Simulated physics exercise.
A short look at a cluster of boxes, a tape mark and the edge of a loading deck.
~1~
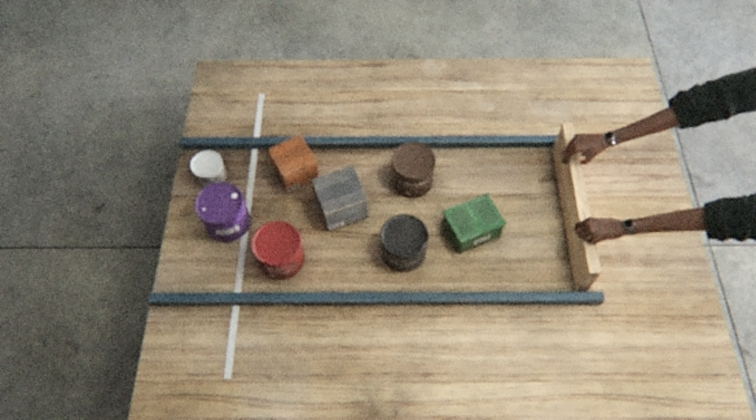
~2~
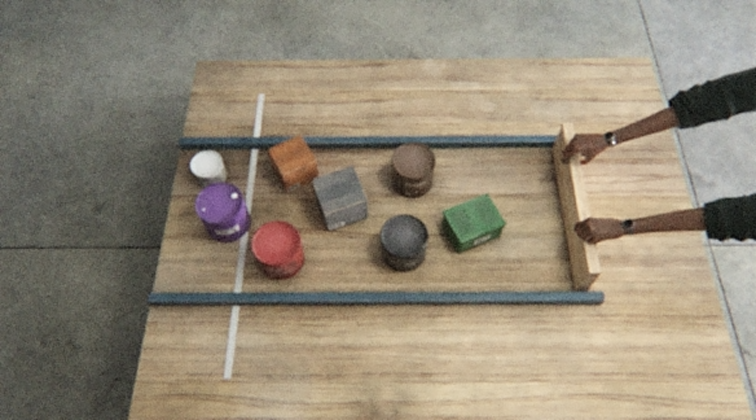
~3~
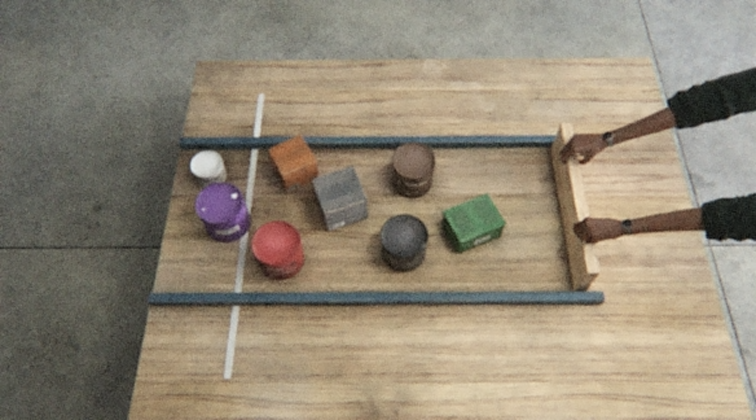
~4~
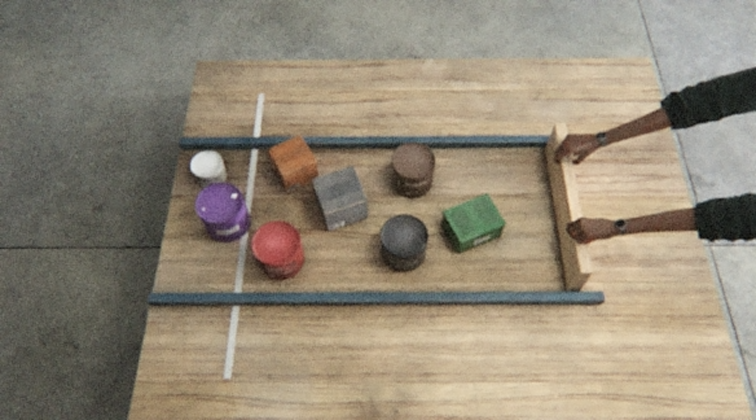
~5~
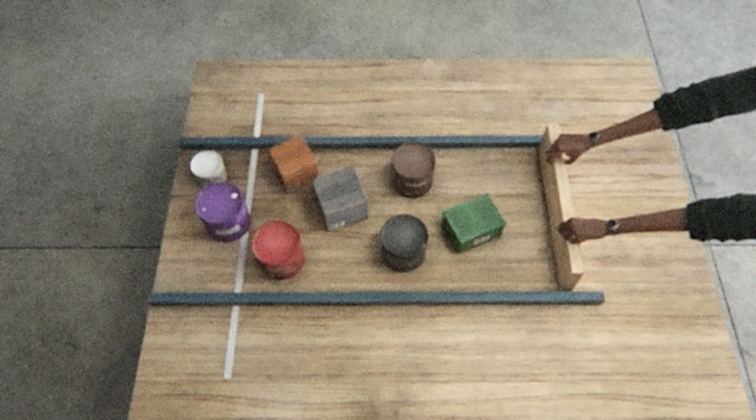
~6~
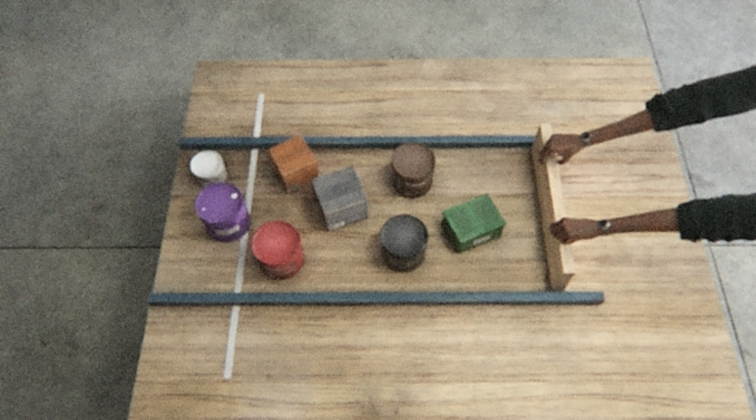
Two hands slide a wooden plank slightly left between blue rails toward motionless containers and boxes.
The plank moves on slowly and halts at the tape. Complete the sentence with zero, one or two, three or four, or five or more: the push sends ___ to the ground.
The push sends one or two to the ground.
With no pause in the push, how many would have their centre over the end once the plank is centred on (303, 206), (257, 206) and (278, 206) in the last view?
The numbers are 0, 1 and 0.
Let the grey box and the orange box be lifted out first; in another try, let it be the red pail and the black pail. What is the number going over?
You'd see 0 fallen, and 2 in the other try.
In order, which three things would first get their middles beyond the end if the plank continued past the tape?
It goes the white pail, after that the purple canister, and finally the orange box.
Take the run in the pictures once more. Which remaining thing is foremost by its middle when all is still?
The orange box.
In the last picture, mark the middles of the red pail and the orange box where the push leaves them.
About (175, 247), and the other about (177, 161).
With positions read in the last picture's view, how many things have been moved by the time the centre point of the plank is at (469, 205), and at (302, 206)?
Counts: 2 / 8.
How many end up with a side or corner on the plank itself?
In total, 3.
A little later, none off yet; white pail at rest near (210, 170); purple canister at rest near (224, 213); red pail at rest near (279, 251).
When it is over, the number that fall off is one or two; down, purple canister and white pail.
